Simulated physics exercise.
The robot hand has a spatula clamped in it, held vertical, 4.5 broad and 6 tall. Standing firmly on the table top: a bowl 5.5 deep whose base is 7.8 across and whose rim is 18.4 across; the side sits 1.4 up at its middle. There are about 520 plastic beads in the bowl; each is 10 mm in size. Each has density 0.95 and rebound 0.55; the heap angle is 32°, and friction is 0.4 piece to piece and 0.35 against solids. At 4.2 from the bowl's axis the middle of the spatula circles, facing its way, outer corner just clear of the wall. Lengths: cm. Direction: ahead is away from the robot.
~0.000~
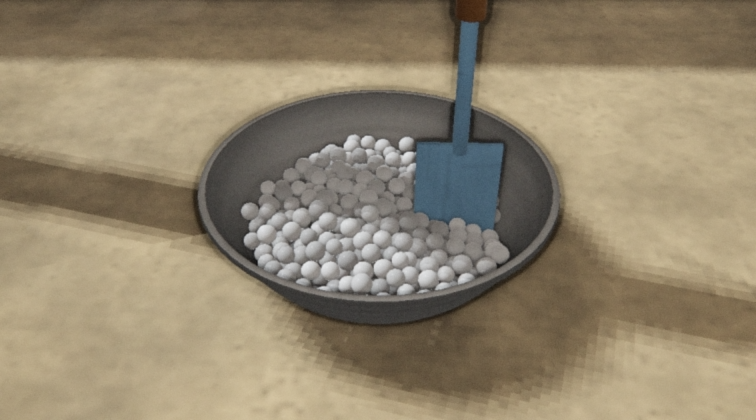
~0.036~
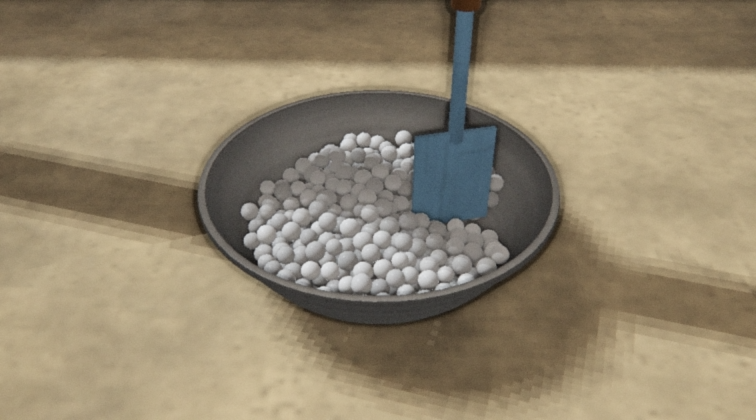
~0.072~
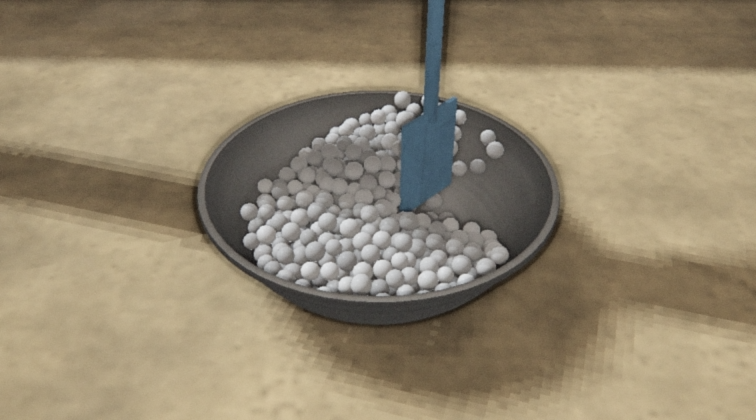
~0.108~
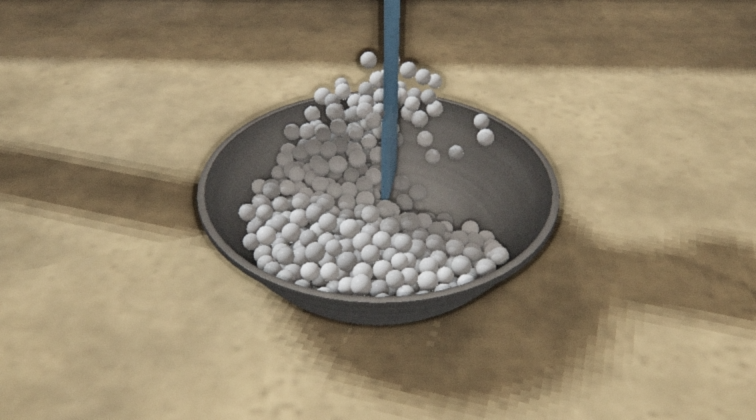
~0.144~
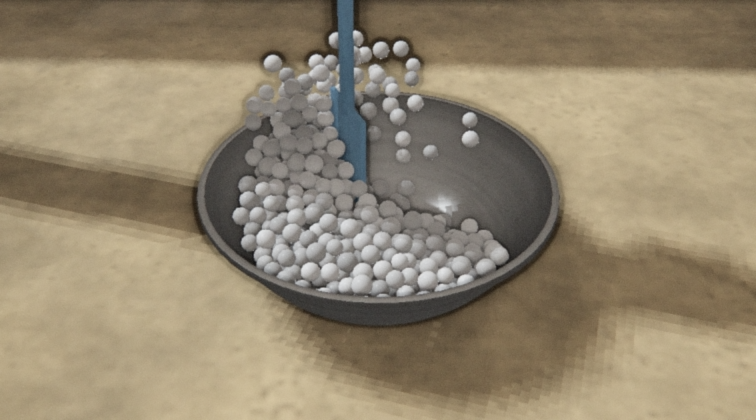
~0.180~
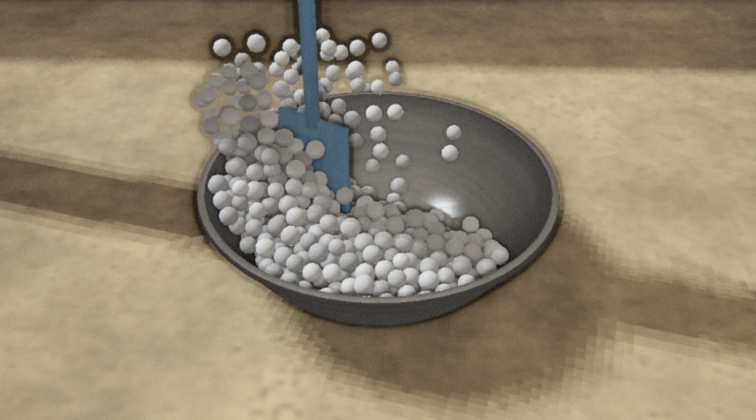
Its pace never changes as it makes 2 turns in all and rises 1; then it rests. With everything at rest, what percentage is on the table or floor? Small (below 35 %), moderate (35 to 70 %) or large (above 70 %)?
Moderate.
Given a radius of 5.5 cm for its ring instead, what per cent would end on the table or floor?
Some 10 percent would.
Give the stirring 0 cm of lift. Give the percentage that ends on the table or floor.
Near 55 in a hundred.
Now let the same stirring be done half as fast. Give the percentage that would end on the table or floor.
Then roughly 15 per cent.
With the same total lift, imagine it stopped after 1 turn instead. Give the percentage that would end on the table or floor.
I'd expect around 35 per cent.
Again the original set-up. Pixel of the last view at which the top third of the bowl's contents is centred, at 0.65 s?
Around (325, 212).
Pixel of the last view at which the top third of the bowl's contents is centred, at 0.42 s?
Around pixel (481, 178).
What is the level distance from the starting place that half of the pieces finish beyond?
Roughly 11 cm, measured level.
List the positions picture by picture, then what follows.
In the first picture, spatula neck at (462, 119), 0° round; upper third of the load around (364, 210), from x 250 to 500, top at y 140; 518 in the bowl.
In the second picture, spatula neck at (458, 107), 15° round; upper third of the load around (368, 201), from x 250 to 500, top at y 140.
In the third picture, spatula neck at (432, 88), 49° round; upper third of the load around (370, 177), from x 250 to 500, top at y 100.
In the fourth picture, spatula neck at (391, 78), 82° round; upper third of the load around (353, 159), from x 250 to 500, top at y 60; 515 in the bowl, 3 in flight or on the tool.
In the fifth picture, spatula neck at (347, 80), 116° round; upper third of the load around (315, 146), from x 240 to 500, top at y 40; 504 in the bowl, 14 in flight or on the tool.
In the sixth picture, spatula neck at (311, 94), 150° round; upper third of the load around (275, 146), from x 200 to 500, top at y 35; 481 in the bowl, 37 in flight or on the tool.
After 0.42 s, 10° round, highest piece 9 above the table; 344 in the bowl, 132 on the table or floor, 42 in flight or on the tool.
After 0.65 s, 231° round, highest piece 7 above the table; 295 in the bowl, 214 on the table or floor, 9 in flight or on the tool.
After 0.97 s, 0° round, highest piece 4 above the table; 292 in the bowl, 226 on the table or floor.
After 1.67 s, 0° round, highest piece 4 above the table; 292 in the bowl, 226 on the table or floor.
At rest, 292 in the bowl, 226 on the table or floor. That is 44 % on the table or floor.
